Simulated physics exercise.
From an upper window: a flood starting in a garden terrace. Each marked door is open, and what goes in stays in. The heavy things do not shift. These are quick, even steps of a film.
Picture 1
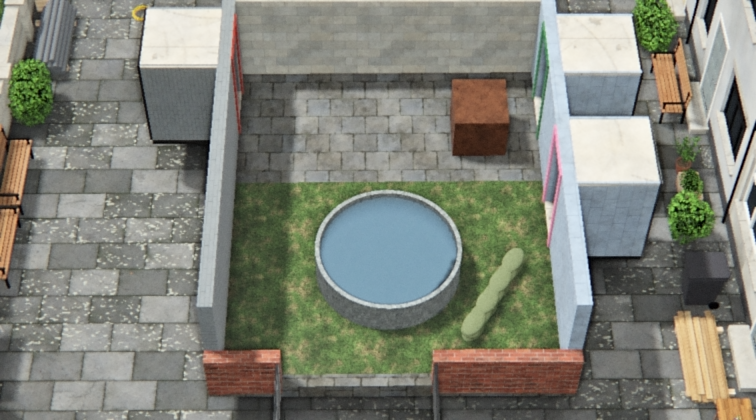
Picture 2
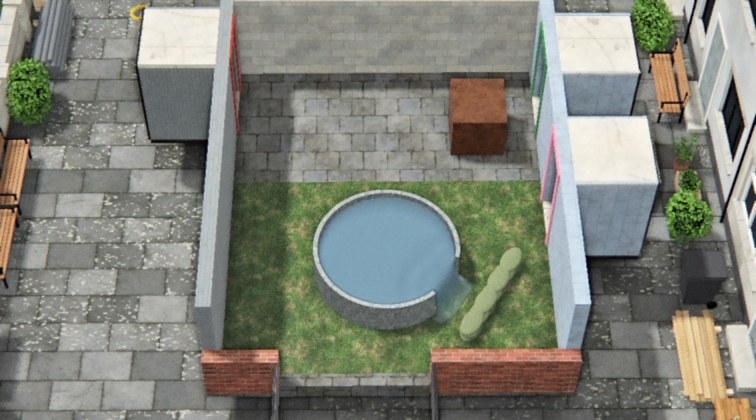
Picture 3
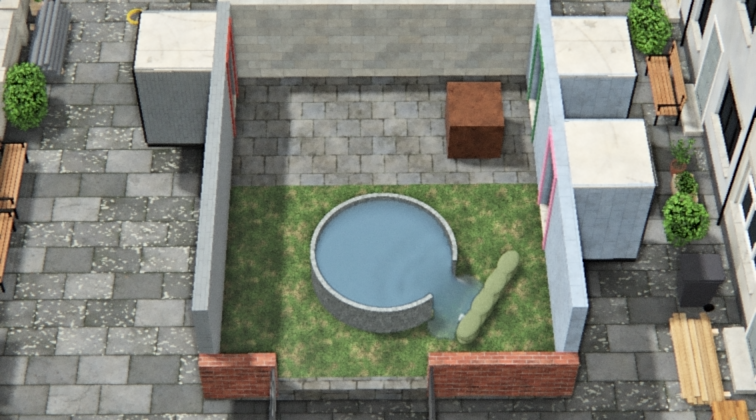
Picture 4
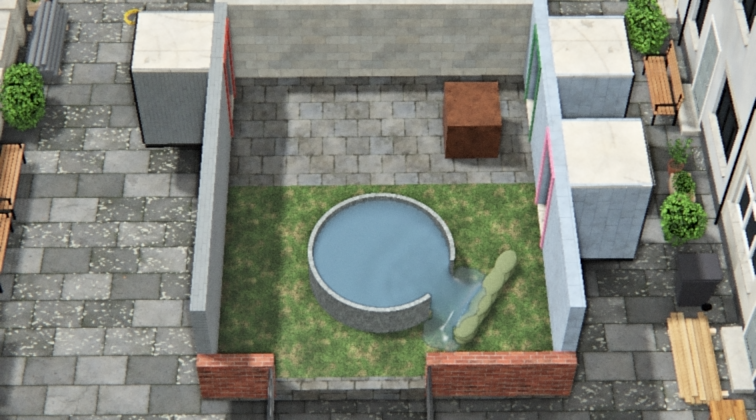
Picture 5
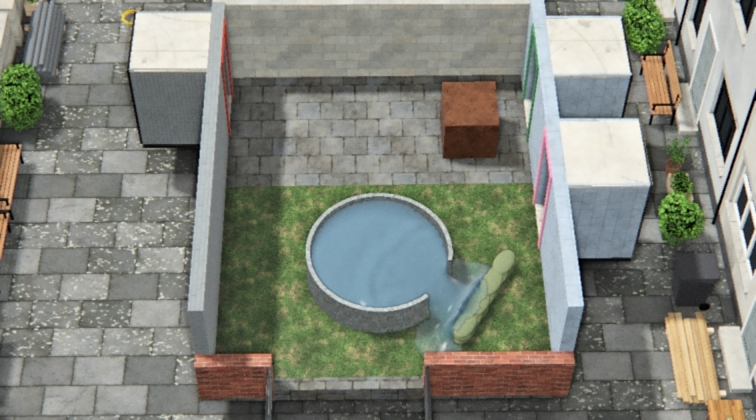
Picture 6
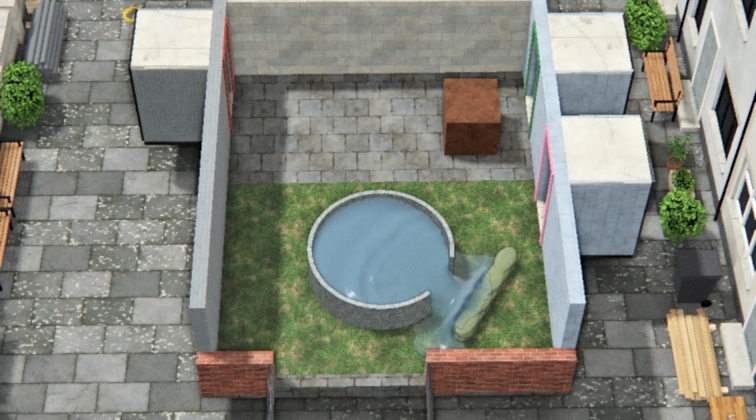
In a walled garden terrace, water pours from a round pool's gap toward a low hedge.
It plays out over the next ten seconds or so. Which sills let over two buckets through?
The green door admits no more than that; the pink door lets in a lot; the red door admits no more than that.
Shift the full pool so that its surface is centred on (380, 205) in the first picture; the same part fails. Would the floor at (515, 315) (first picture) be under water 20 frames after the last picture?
Verdict: Covered.
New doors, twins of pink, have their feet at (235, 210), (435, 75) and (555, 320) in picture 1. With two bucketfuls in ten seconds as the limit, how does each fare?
In turn: Takes less, stays under, passes that mark.
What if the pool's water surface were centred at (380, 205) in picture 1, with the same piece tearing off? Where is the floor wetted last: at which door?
I say the one in red.
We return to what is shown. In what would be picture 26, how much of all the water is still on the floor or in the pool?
Some 94 per cent.
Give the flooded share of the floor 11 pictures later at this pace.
About 30 per cent.
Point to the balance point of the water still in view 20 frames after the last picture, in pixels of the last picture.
Around (412, 272).
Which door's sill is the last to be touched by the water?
It is the red one.
A moment on, water covers 15 % of the floor; the green door not reached, the pink door not reached, the red door not reached.
Next, water covers 30 % of the floor; the green door not reached, the pink door wet at the sill, nothing in, the red door not reached.
Then, water covers 40 % of the floor; the green door not reached, the pink door under two buckets in, the red door not reached.
Later, water covers 65 % of the floor; the green door wet at the sill, nothing in, the pink door over two buckets in, the red door not reached.
In the end, water covers 95 % of the floor; the green door wet at the sill, nothing in, the pink door over two buckets in, the red door wet at the sill, nothing in.
